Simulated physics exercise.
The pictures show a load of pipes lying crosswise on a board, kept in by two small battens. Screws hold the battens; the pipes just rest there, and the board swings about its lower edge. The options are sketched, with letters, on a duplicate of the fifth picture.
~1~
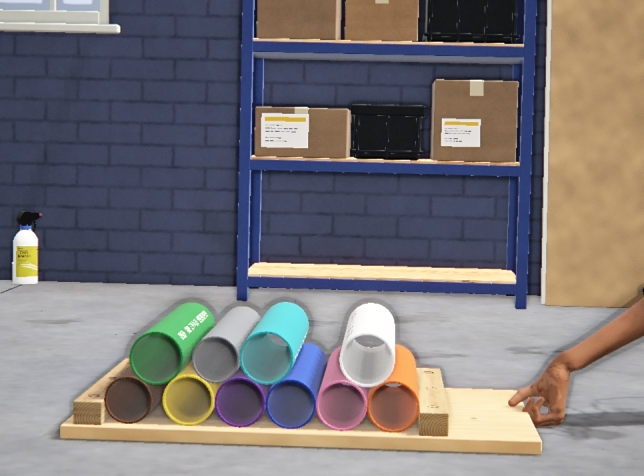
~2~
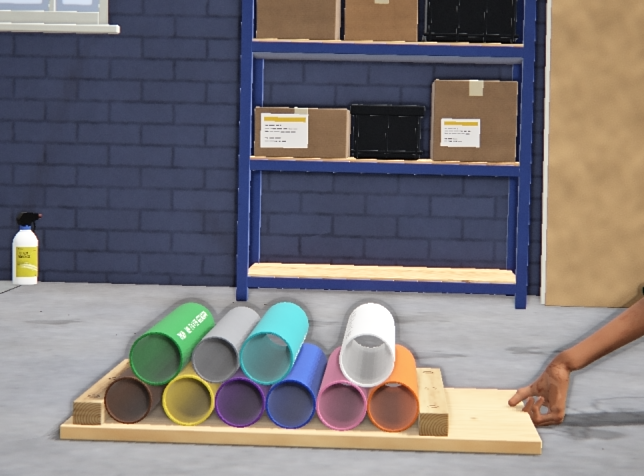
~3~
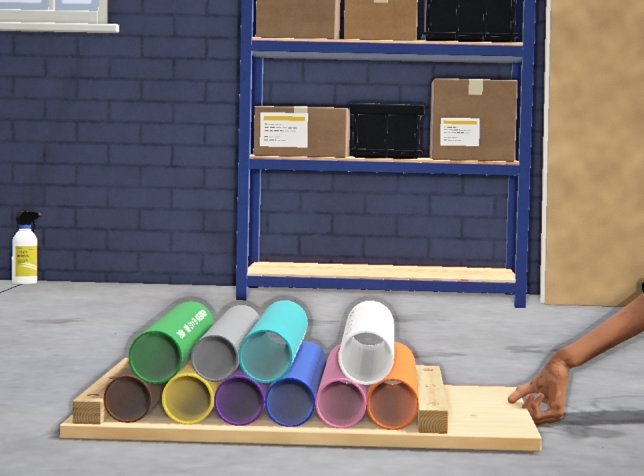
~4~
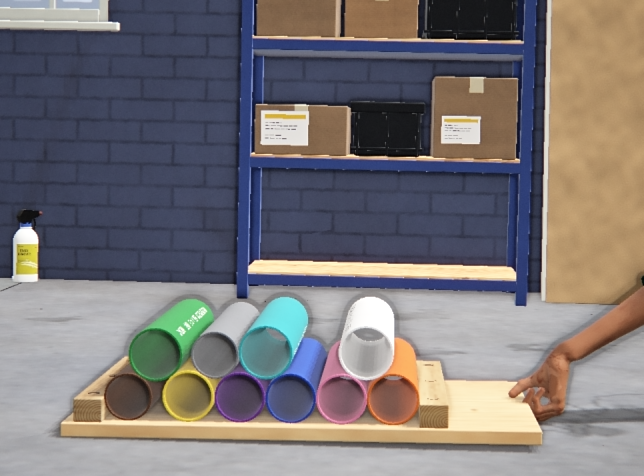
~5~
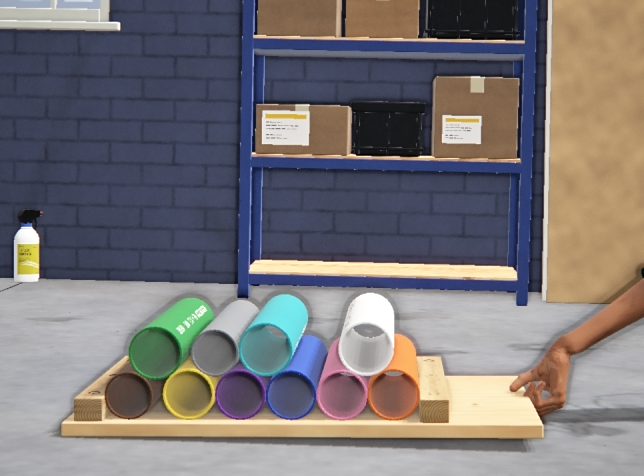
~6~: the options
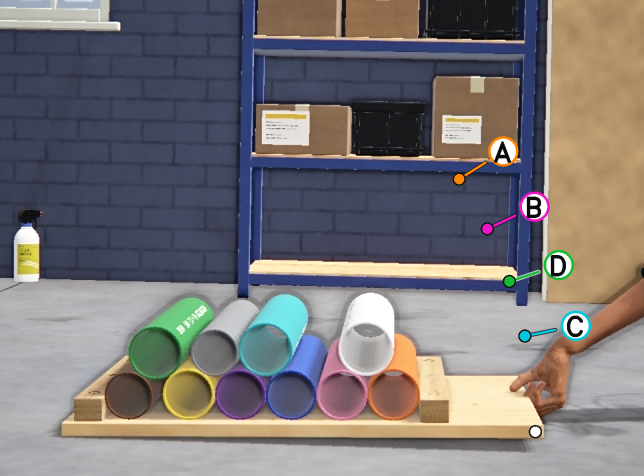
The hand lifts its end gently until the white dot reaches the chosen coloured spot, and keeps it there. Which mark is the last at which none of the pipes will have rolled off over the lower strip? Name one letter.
At most to D.
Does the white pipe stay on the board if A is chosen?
The white pipe: No.
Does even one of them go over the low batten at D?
No, at D.
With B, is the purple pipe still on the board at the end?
The purple pipe: Yes.
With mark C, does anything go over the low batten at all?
No.
On the marked copy, A at (459, 179); B at (488, 229); C at (525, 336); D at (509, 282); the white dot at (536, 432).
Following D. Soon after the start, board at 14°.
Later, board at 20°.
In the end, board at 20°, none over the low batten.
As for the rest, A four over the low batten (green, white, turquoise, grey); B four over the low batten (green, white, turquoise, grey); C none over the low batten.
